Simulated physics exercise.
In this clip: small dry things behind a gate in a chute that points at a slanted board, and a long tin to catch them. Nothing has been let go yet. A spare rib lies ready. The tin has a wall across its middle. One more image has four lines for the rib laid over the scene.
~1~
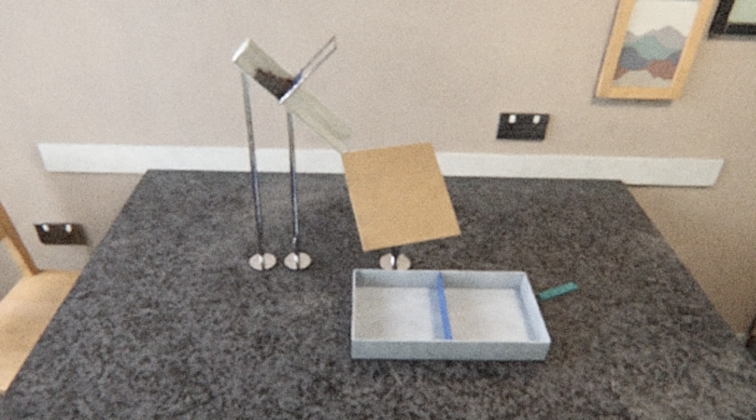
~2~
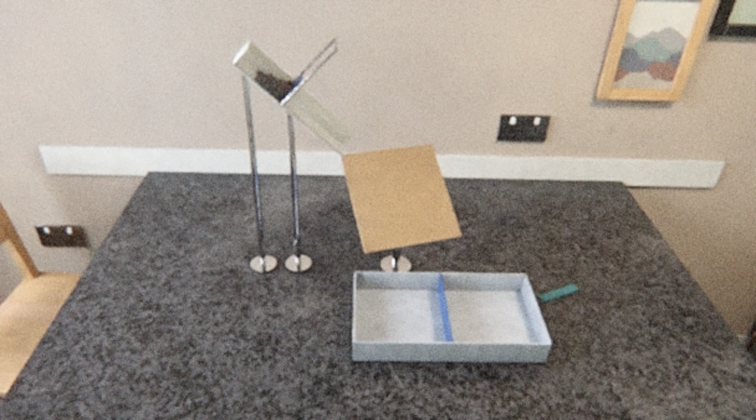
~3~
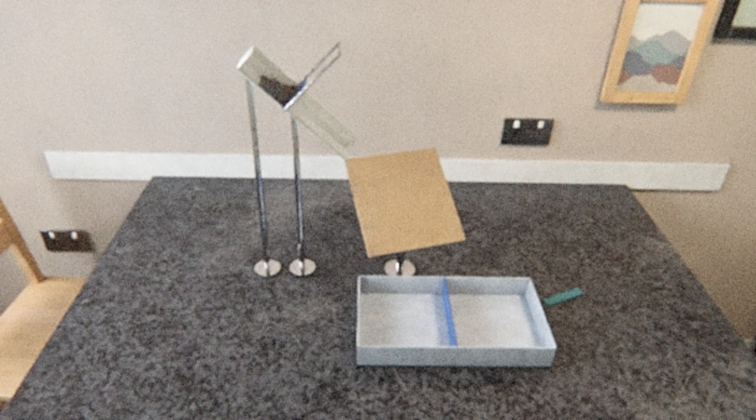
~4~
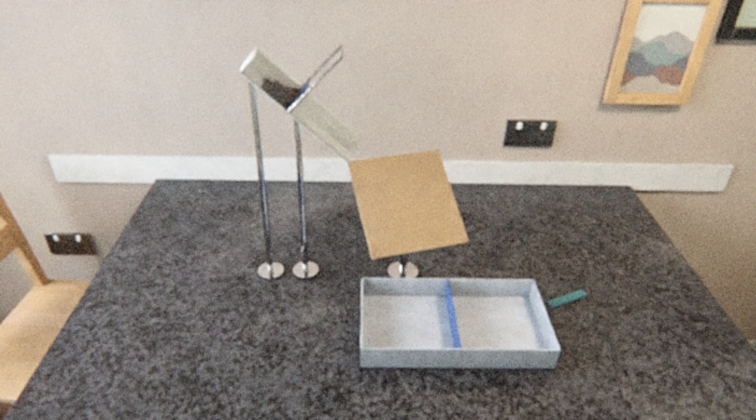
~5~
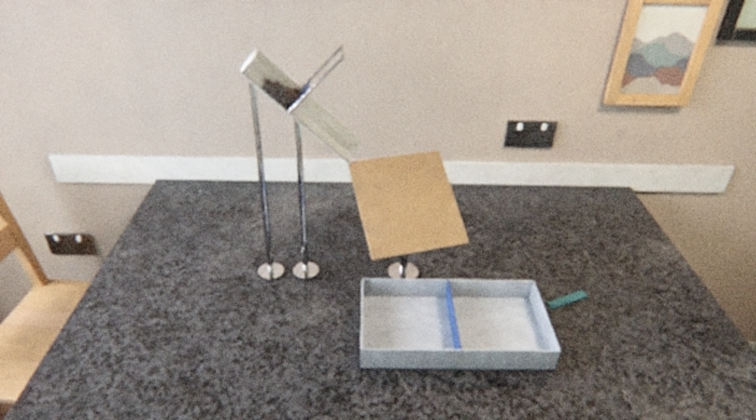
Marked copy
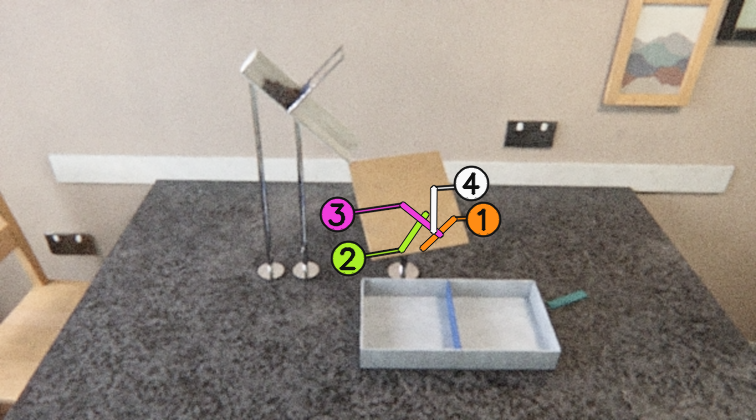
We see a clear, tilted chute holding dark berries behind a gate, above a slanted tan board and a pale tin with a blue divider. The view shifts slightly, but the objects stay still and the gate remains shut.
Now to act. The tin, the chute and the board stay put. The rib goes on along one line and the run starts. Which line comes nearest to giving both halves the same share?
It is 3.
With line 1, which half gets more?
The left half.
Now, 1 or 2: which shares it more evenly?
2 it is.
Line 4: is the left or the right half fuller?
The left half.
On the marked copy, line 1 from (453, 218) to (423, 248); line 2 from (425, 214) to (401, 249); line 3 from (402, 205) to (440, 234); line 4 from (433, 188) to (433, 230).
Choosing 1, of what is caught, all but a few in the left half, only a few in the right.
Choosing 2, of what is caught, the bulk in the left half, close to a quarter in the right.
Choosing 3, of what is caught, close to half in the left half, close to half in the right.
Choosing 4, of what is caught, the bulk in the left half, a small share in the right.
